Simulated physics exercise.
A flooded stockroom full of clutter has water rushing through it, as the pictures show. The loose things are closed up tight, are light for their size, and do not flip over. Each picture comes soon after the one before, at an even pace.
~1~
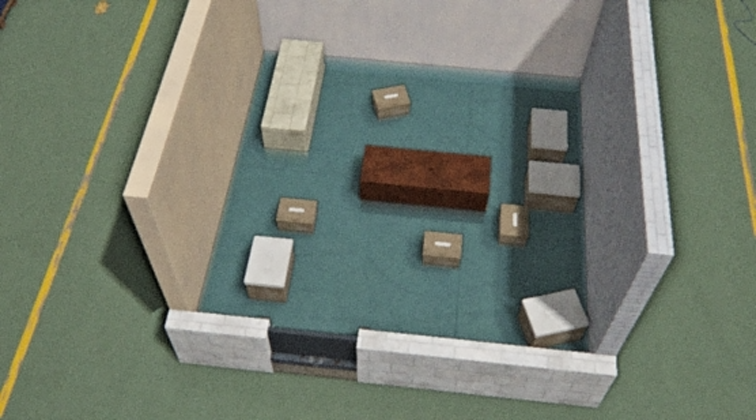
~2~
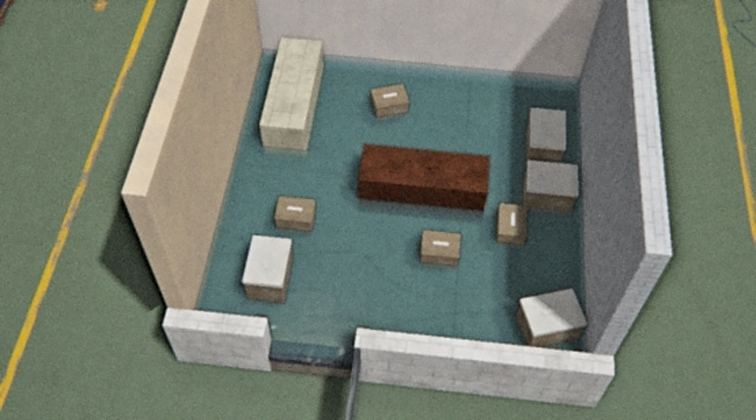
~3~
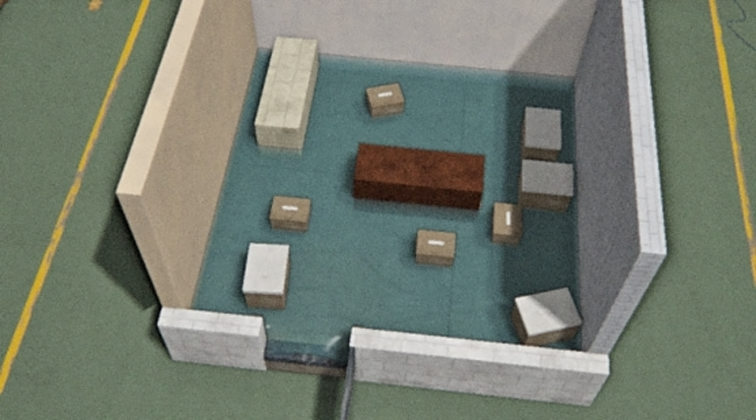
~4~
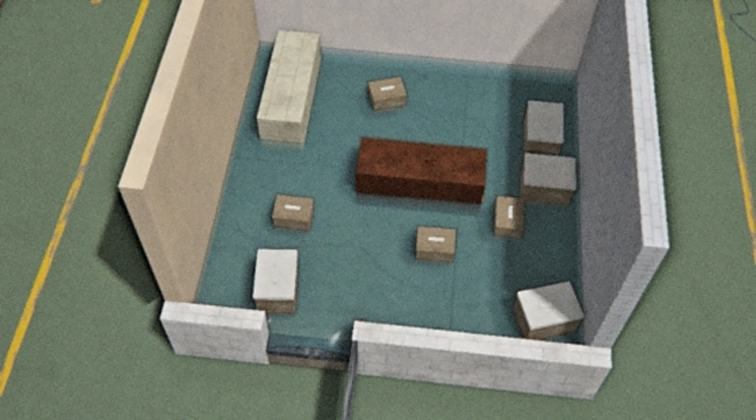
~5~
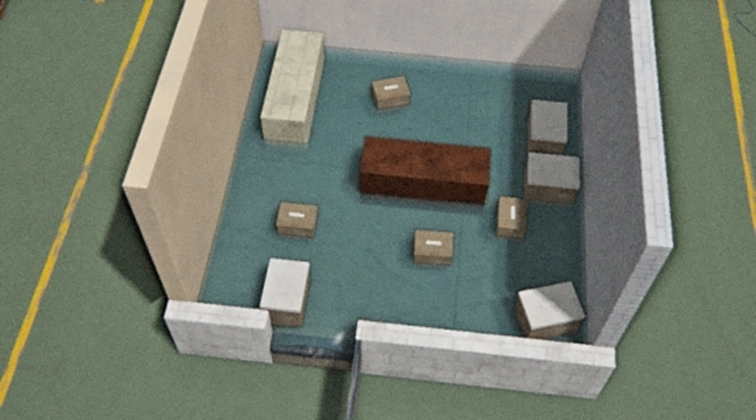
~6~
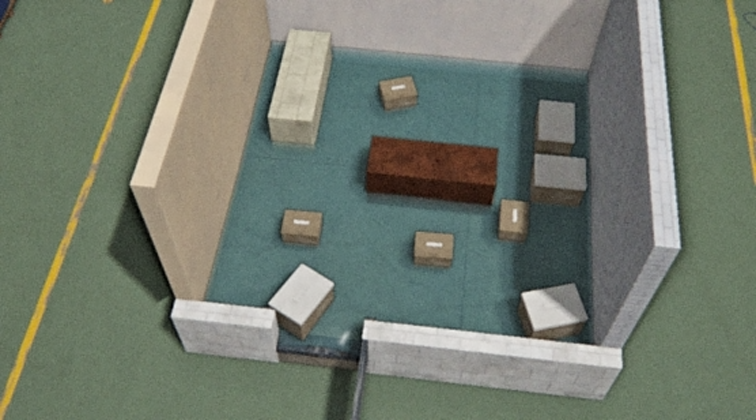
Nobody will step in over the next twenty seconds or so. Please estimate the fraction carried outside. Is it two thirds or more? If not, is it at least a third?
Yes. The likely share is two thirds upward.
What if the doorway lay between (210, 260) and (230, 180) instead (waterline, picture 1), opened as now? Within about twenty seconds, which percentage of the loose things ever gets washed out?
Roughly 60 %.
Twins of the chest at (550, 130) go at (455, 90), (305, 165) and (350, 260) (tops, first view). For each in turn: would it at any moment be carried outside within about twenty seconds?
The first does not leave, the second leaves, and the third leaves.
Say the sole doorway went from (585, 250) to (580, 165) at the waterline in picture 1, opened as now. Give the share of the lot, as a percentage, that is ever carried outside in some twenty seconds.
It should be close to 80 per cent.
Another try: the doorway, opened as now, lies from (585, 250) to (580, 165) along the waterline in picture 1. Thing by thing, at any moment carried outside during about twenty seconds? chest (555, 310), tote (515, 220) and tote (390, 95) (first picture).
Lost - lost - lost.
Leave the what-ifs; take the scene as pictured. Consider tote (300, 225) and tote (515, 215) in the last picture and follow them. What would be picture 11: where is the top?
They end up close to (292, 265) and close to (471, 234).
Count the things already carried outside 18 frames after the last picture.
By that point the tally is 3.
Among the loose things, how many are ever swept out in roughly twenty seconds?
It adds up to 6.
A moment on, 1 of 8 are out; 7 afloat.
Next, 3 of 8 are out; 5 afloat.
Later, 4 of 8 are out; 4 afloat.
In the end, 6 of 8 are out; 2 afloat.
